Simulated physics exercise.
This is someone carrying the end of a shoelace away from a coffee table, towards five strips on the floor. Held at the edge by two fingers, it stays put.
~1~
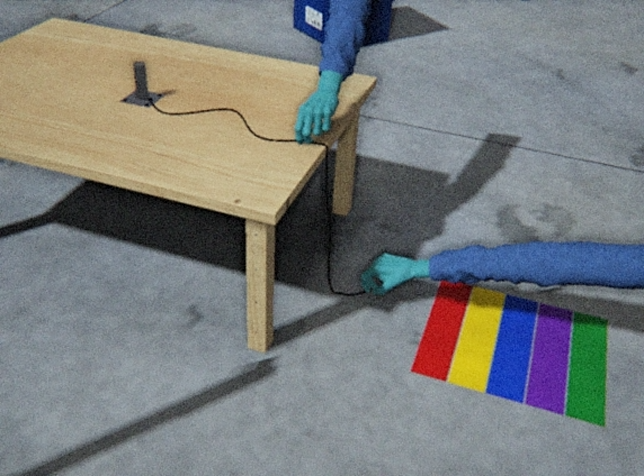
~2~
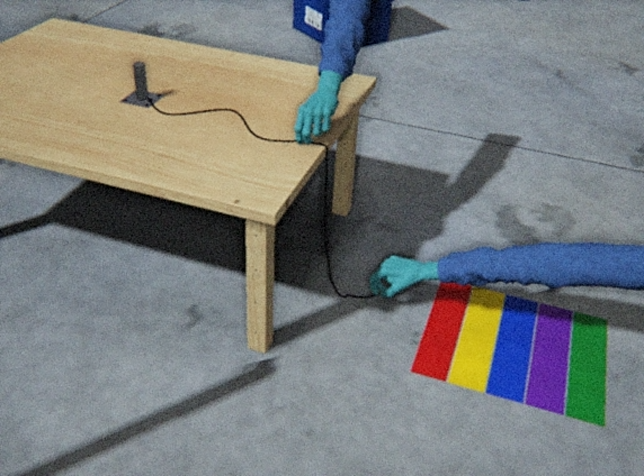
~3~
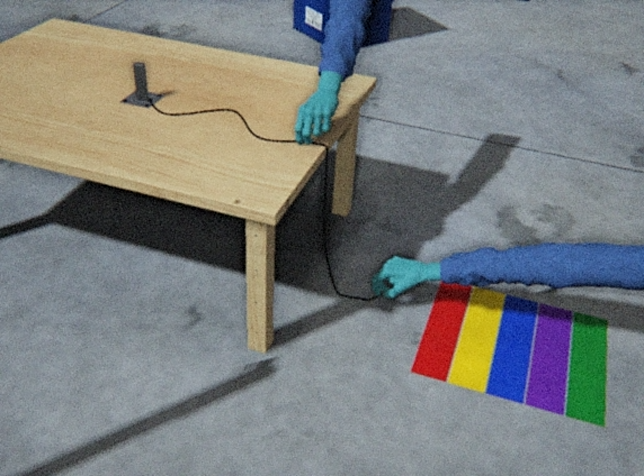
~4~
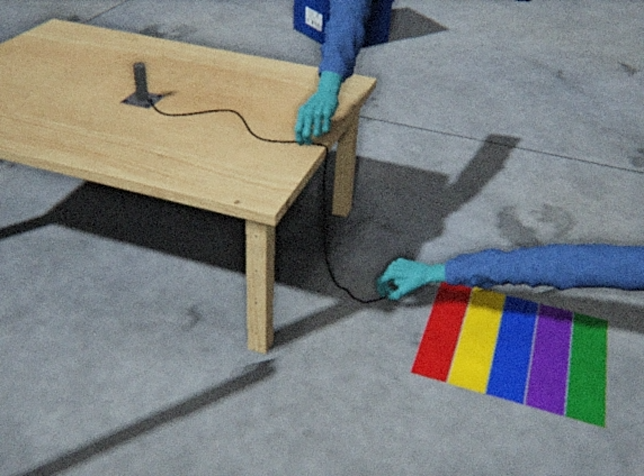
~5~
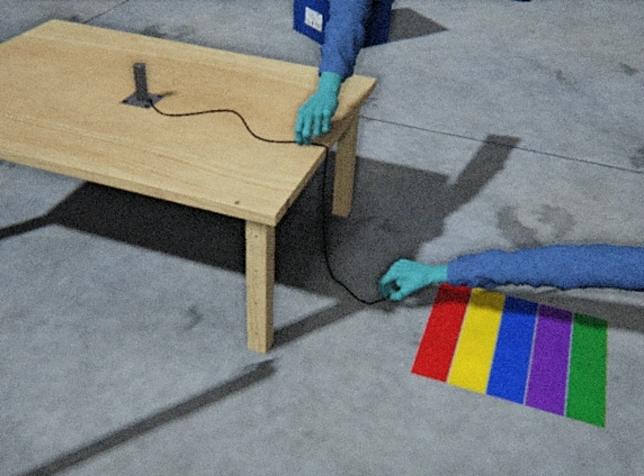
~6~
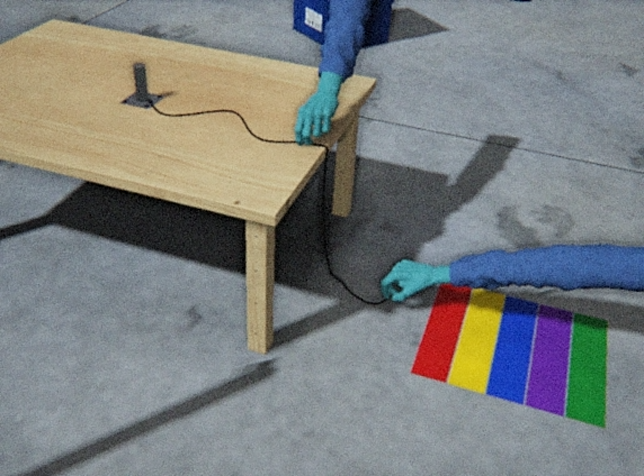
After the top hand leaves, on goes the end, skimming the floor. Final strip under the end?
Blue.
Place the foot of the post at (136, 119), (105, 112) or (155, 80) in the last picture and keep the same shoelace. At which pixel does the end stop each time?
Estimated pixels per try: (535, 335); (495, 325); (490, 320).
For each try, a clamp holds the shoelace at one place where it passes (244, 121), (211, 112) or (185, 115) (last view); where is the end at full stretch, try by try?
Taking the tries in turn: (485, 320), (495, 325) and (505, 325).
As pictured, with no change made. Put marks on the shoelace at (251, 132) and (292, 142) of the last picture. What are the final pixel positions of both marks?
About (286, 135), and the other about (330, 152).
Soon after, end near (450, 312); over red.
Then, end near (493, 323); over yellow.
At full stretch, end near (518, 330); over blue. The blue one.
